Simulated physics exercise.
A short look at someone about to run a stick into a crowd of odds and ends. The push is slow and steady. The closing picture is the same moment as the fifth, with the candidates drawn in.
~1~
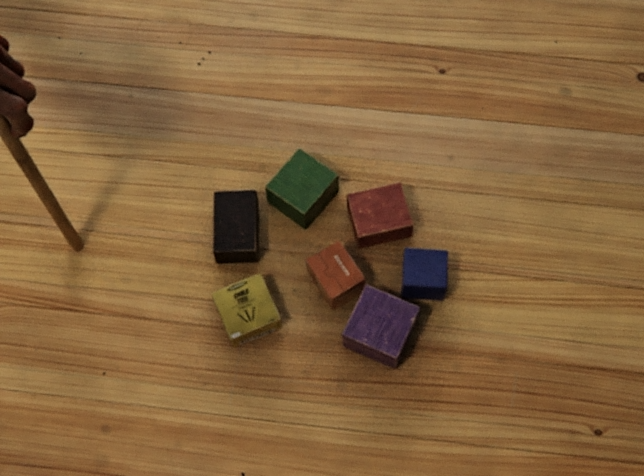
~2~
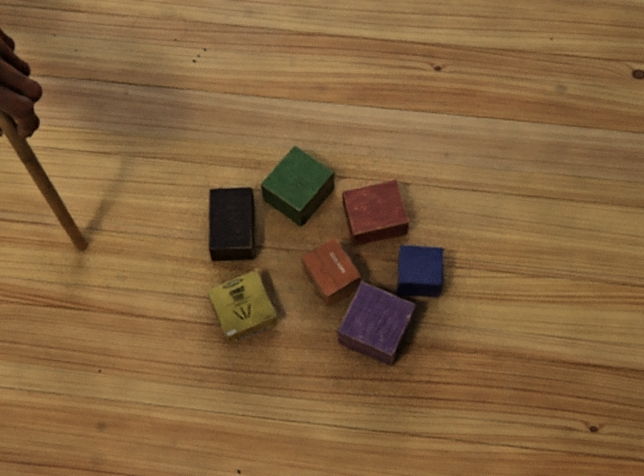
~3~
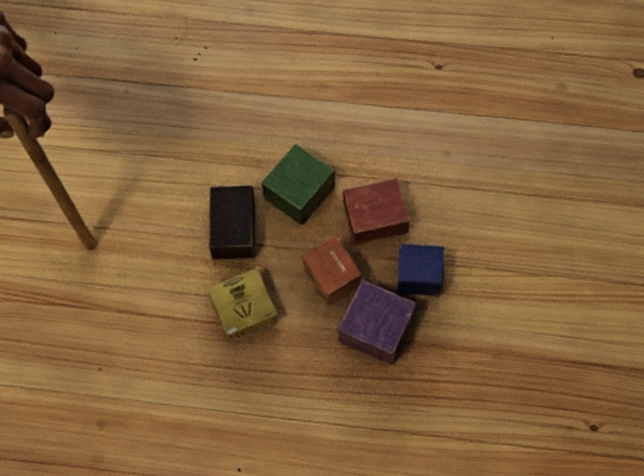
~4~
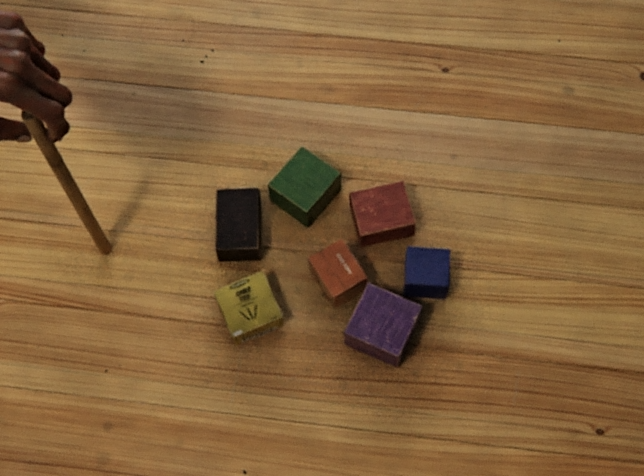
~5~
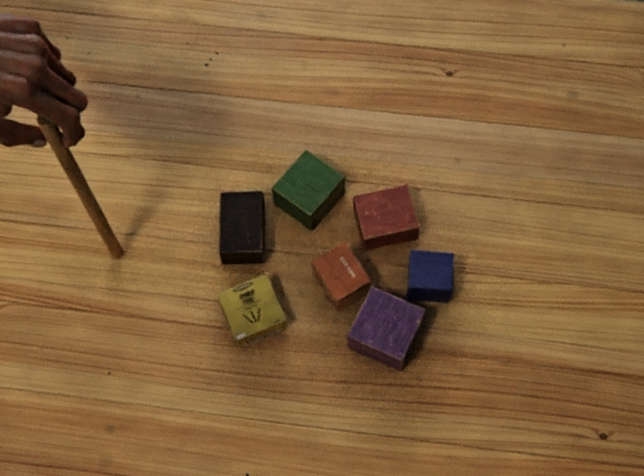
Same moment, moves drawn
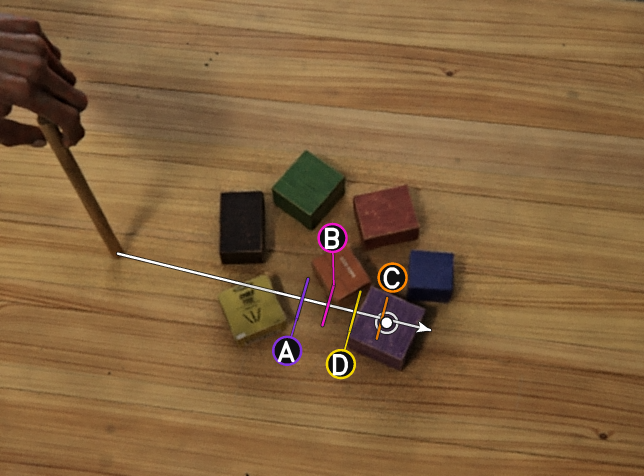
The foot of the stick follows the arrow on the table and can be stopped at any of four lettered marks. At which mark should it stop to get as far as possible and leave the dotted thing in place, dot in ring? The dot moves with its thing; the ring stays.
D.
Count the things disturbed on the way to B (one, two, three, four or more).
It has moved one.
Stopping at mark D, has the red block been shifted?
No.
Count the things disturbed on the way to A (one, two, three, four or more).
It has moved one.
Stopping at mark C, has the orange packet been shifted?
Yes.
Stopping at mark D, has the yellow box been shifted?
Yes.
On the copy, A at (302, 299); B at (328, 305); C at (382, 318); D at (355, 311); the arrow from (118, 254) to (430, 330); the white dot at (386, 323).
On D. First, foot of the stick (202, 275).
Then, foot of the stick (288, 296); yellow box (261, 321).
Finally, foot of the stick (355, 312); yellow box (262, 321); orange packet (352, 275); the dot is still in its ring.
By contrast, A keeps the dot in but is short; B keeps the dot in but is short; C shifts the dotted thing to (406, 341).
